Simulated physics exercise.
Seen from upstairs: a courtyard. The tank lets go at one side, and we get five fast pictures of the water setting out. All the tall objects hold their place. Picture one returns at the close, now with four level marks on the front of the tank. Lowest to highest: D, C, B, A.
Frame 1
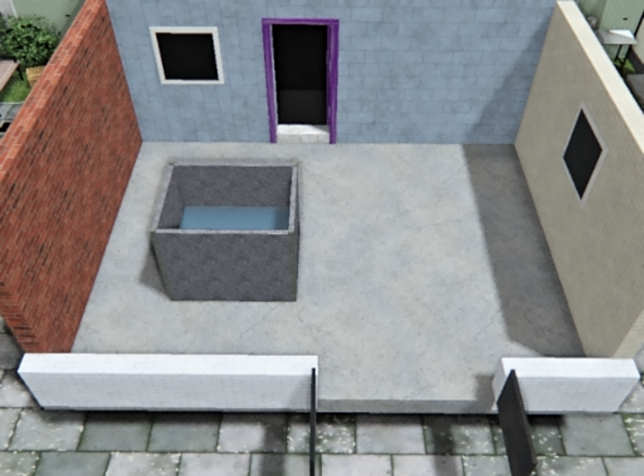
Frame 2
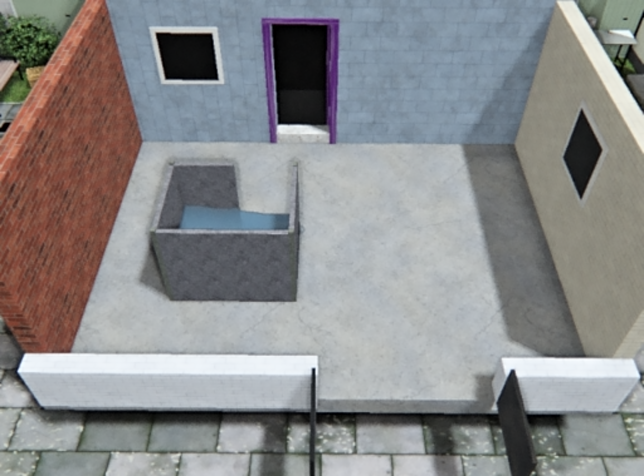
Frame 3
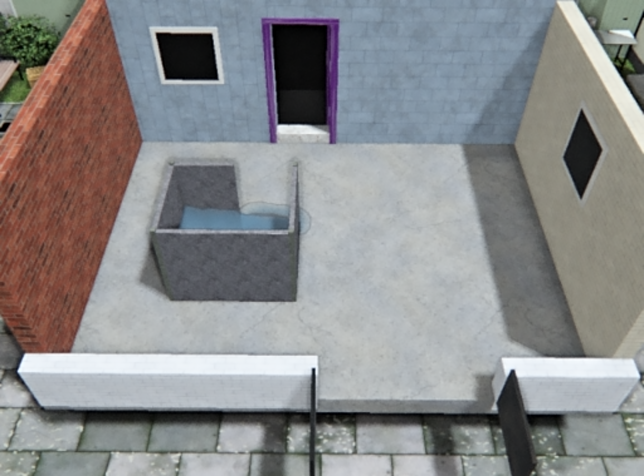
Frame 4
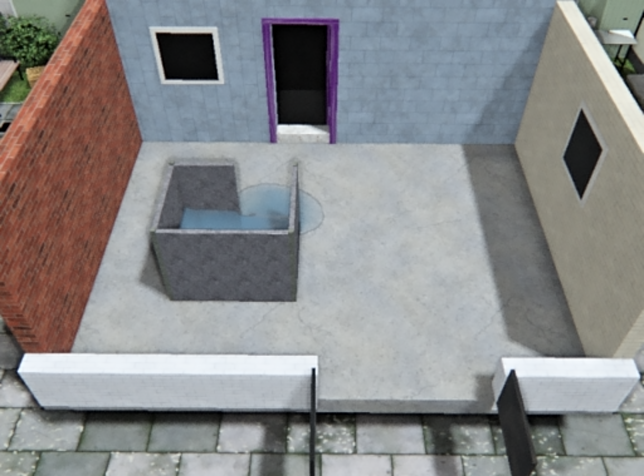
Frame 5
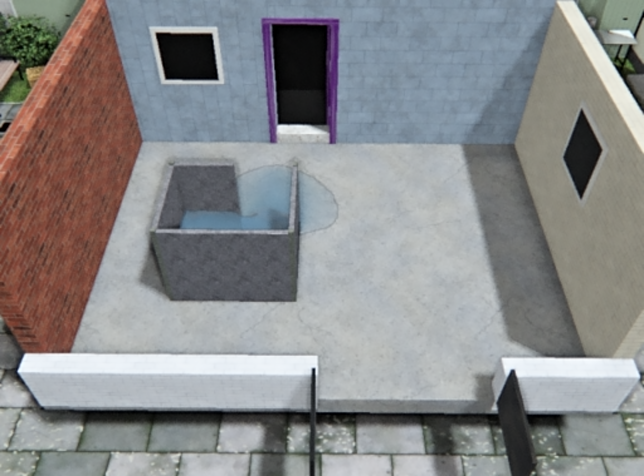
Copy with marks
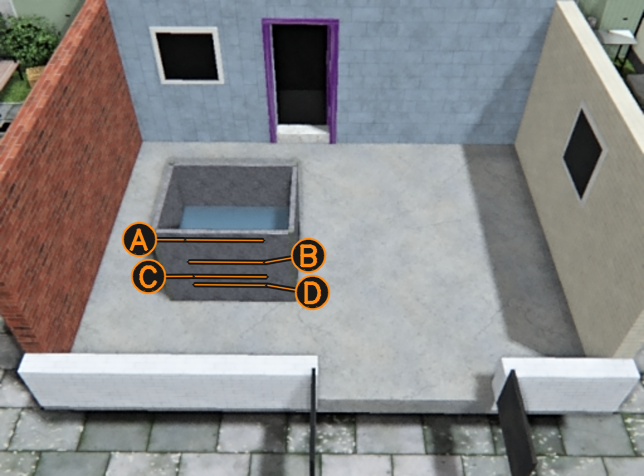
Water sits in a square grey tank on the left of a walled concrete yard, seen from above, until a section of the tank's back wall is gone. Around the yard stand a red brick wall at left, a blue wall with a purple doorway behind, a cream wall at right and low white walls in front. The water spreads out behind the tank and rightward in a widening, rounded sheet, while the view stays still.
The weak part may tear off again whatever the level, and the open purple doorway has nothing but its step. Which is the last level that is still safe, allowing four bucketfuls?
That is level C.
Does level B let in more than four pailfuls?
Yes.
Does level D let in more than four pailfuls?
No, not at all.
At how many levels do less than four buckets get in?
Two.
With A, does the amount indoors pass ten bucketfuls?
Yes.
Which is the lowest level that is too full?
That is level B.
On the marked copy, A at (223, 240); B at (227, 262); C at (229, 276); D at (230, 285); from the bottom up D, C, B, A.
If A is chosen, dozens of bucketfuls pour in.
If B is chosen, about 11 bucketfuls get in.
If C is chosen, a bucket or two gets in.
If D is chosen, nothing gets over.
